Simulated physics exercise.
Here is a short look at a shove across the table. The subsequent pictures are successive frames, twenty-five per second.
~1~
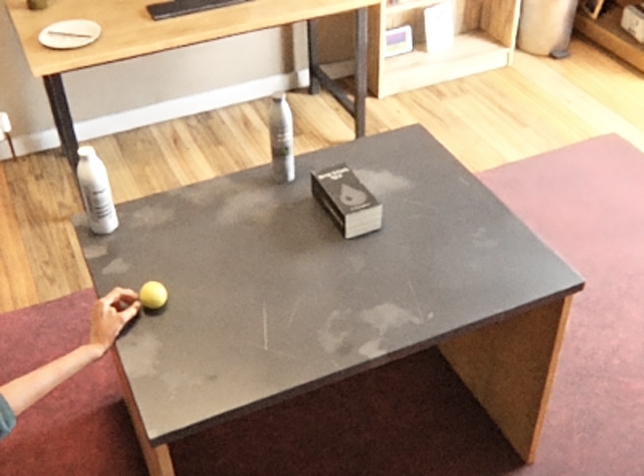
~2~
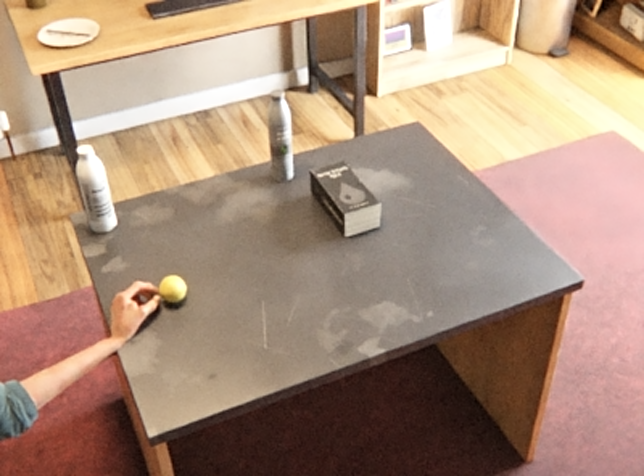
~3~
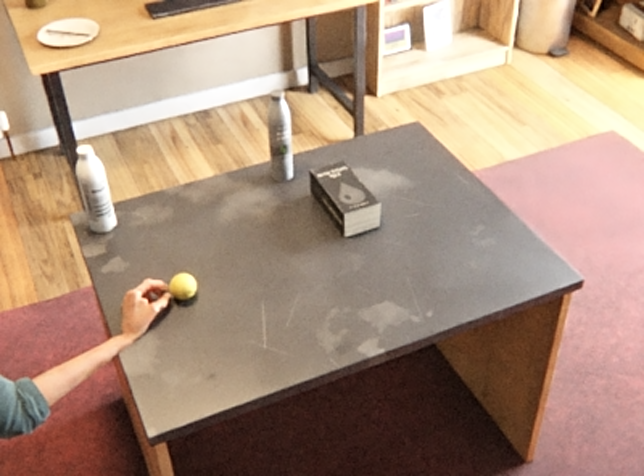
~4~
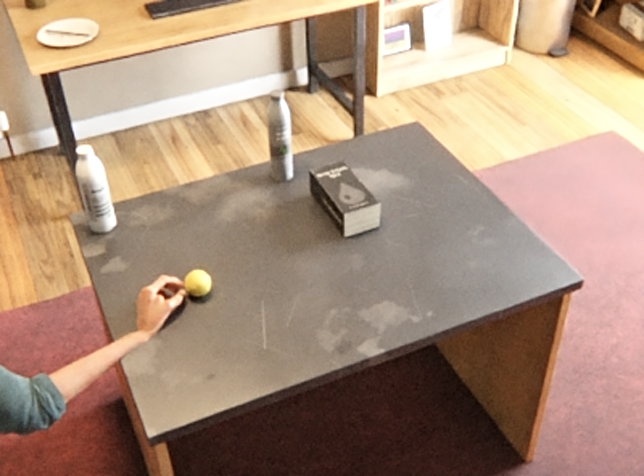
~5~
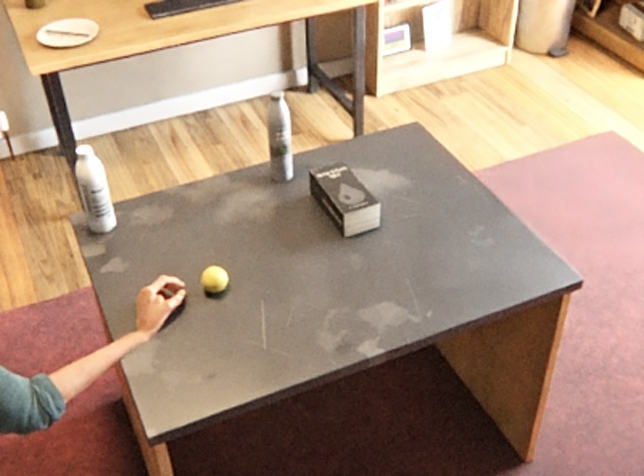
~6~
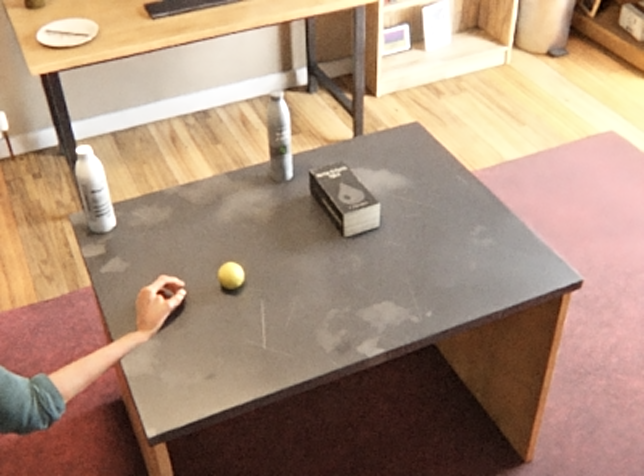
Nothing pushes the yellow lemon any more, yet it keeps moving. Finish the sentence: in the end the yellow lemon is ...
Off the table.
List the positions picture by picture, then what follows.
In the first frame, under the hand; yellow lemon (153, 296).
In the second frame, under the hand; yellow lemon (173, 289).
In the third frame, under the hand; yellow lemon (183, 287).
In the fourth frame, yellow lemon (198, 284).
In the fifth frame, yellow lemon (214, 280) shifted about its own width.
In the sixth frame, yellow lemon (231, 276) shifted about its own width.
Then, 0.30 s on from there, yellow lemon shifted well along near (347, 249).
Then, 0.60 s on from there, yellow lemon shifted well along near (451, 225).
Then, 1.00 s on from there, yellow lemon now off the table.
Then, 1.30 s on from there, things are still on the move.
In the end, off the table, yellow lemon.
